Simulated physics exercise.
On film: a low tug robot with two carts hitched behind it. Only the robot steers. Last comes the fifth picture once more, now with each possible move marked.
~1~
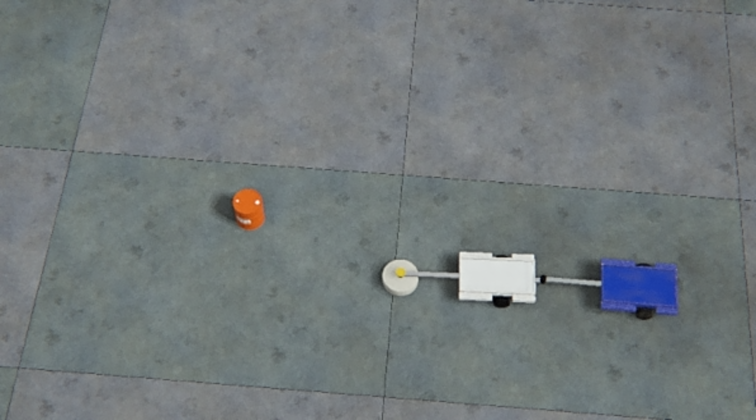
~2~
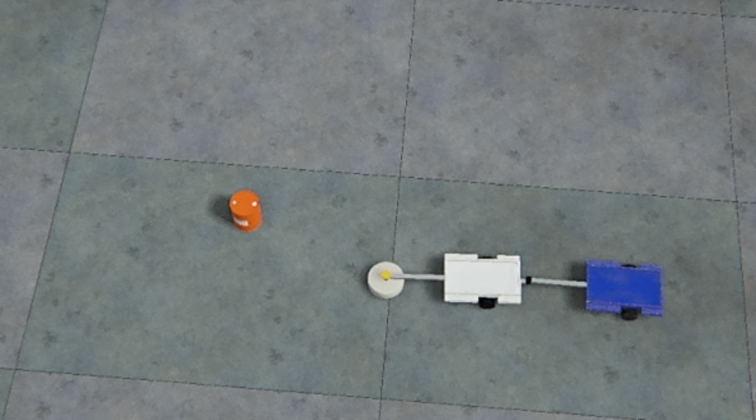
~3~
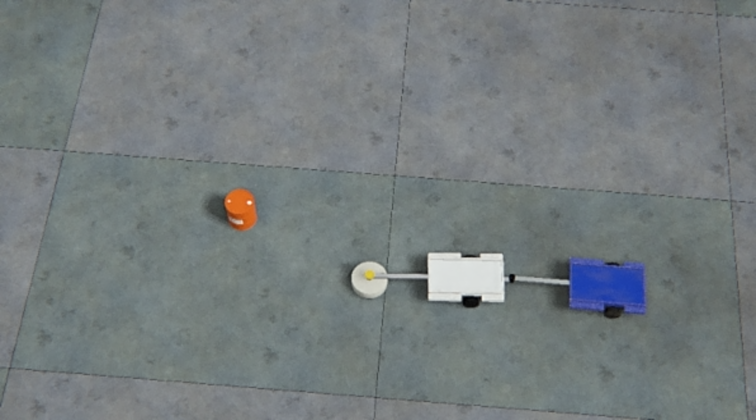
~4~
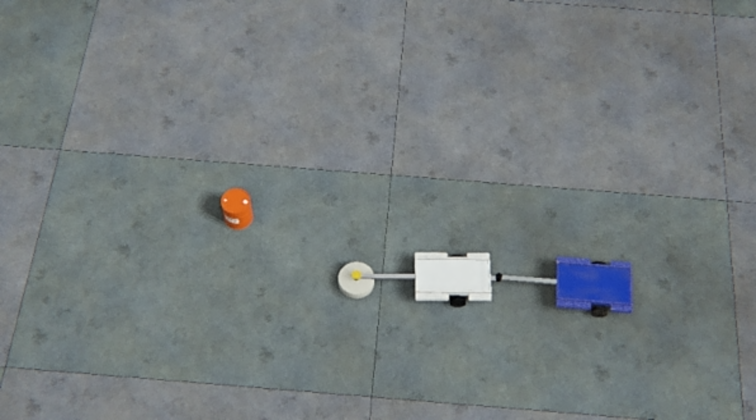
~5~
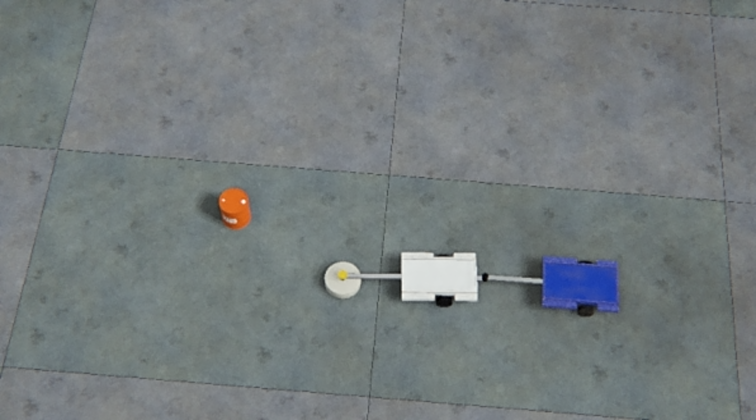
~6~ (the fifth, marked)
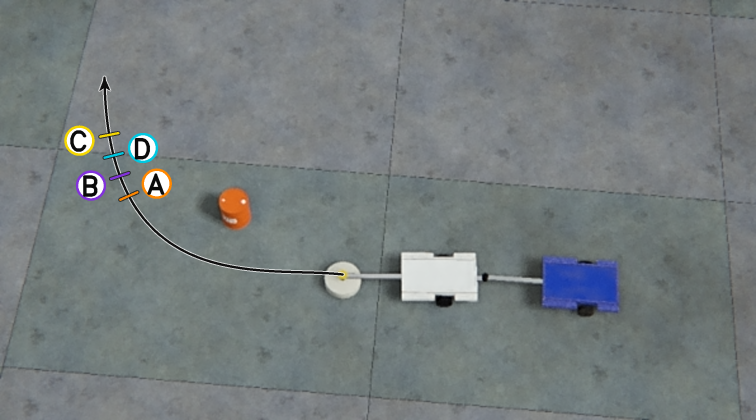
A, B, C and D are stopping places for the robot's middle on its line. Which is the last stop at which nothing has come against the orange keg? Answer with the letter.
Mark C.
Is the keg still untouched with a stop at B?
Yes.
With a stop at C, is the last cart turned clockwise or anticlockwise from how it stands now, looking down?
Clockwise.
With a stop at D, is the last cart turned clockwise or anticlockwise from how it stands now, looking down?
Clockwise.
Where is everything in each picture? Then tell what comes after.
In the first picture, orange keg (250, 218); robot (401, 276); white cart (497, 276).
In the second picture, robot (386, 279); white cart (483, 278); blue cart (624, 287); orange keg (247, 219).
In the third picture, robot (370, 279); white cart (466, 276); blue cart (607, 285); orange keg (242, 218).
In the fourth picture, robot (356, 279); white cart (453, 276); blue cart (594, 284); orange keg (238, 217).
In the fifth picture, robot (343, 279); white cart (439, 276); blue cart (580, 283); orange keg (236, 217).
On the marked copy, A at (129, 196); B at (120, 176); C at (109, 135); D at (114, 155); the route from (343, 274) via (151, 227) to (104, 78).
With C. Early on, robot (227, 270), last cart (464, 278).
Further on, robot (139, 215), last cart (354, 274).
At the end, robot (111, 140), last cart (269, 257); nothing has been touched.
As for the rest, A is safe but short; B is safe but short; D is safe but short.
